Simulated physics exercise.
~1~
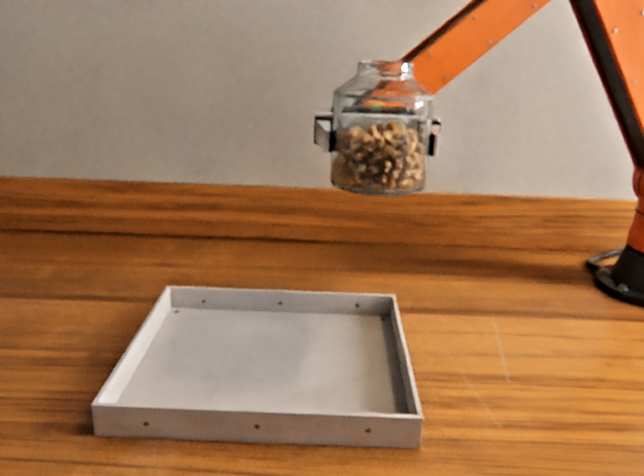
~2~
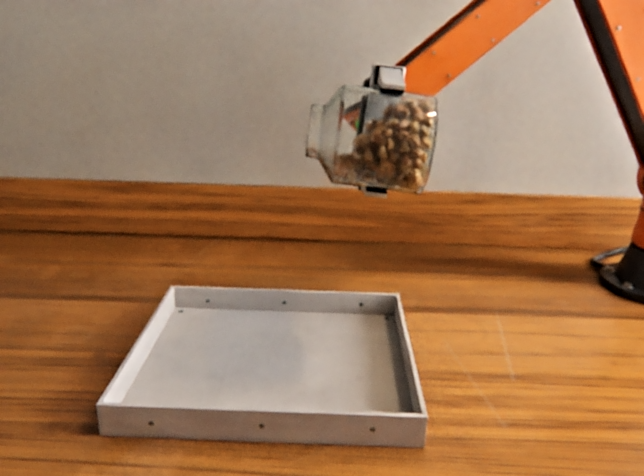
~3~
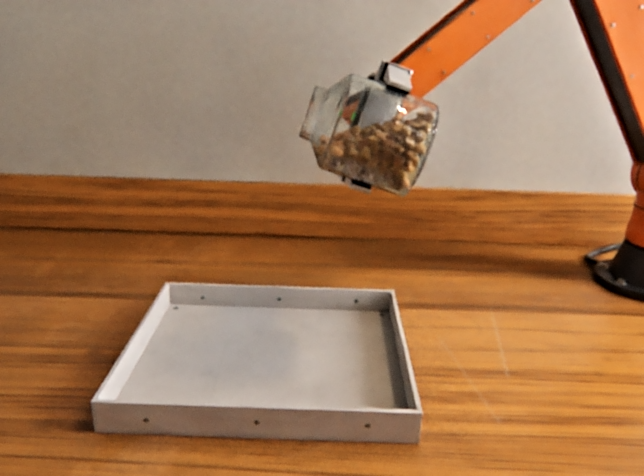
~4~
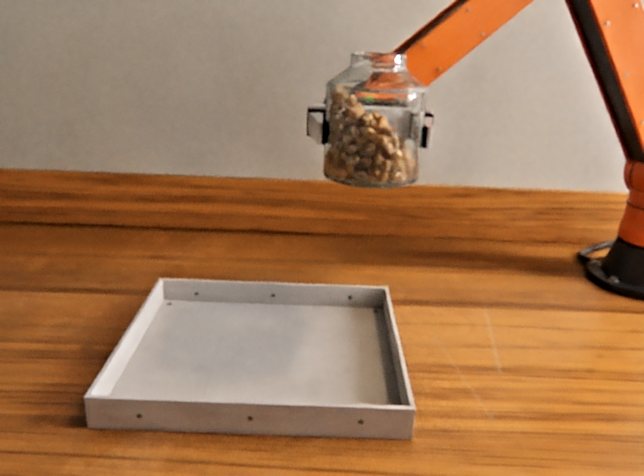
An orange robot arm held a clear jar partly filled with dried beans near a shallow gray tray, tipped it onto its side with its mouth to the left, then turned it upright again, with the beans still inside and the tray empty.
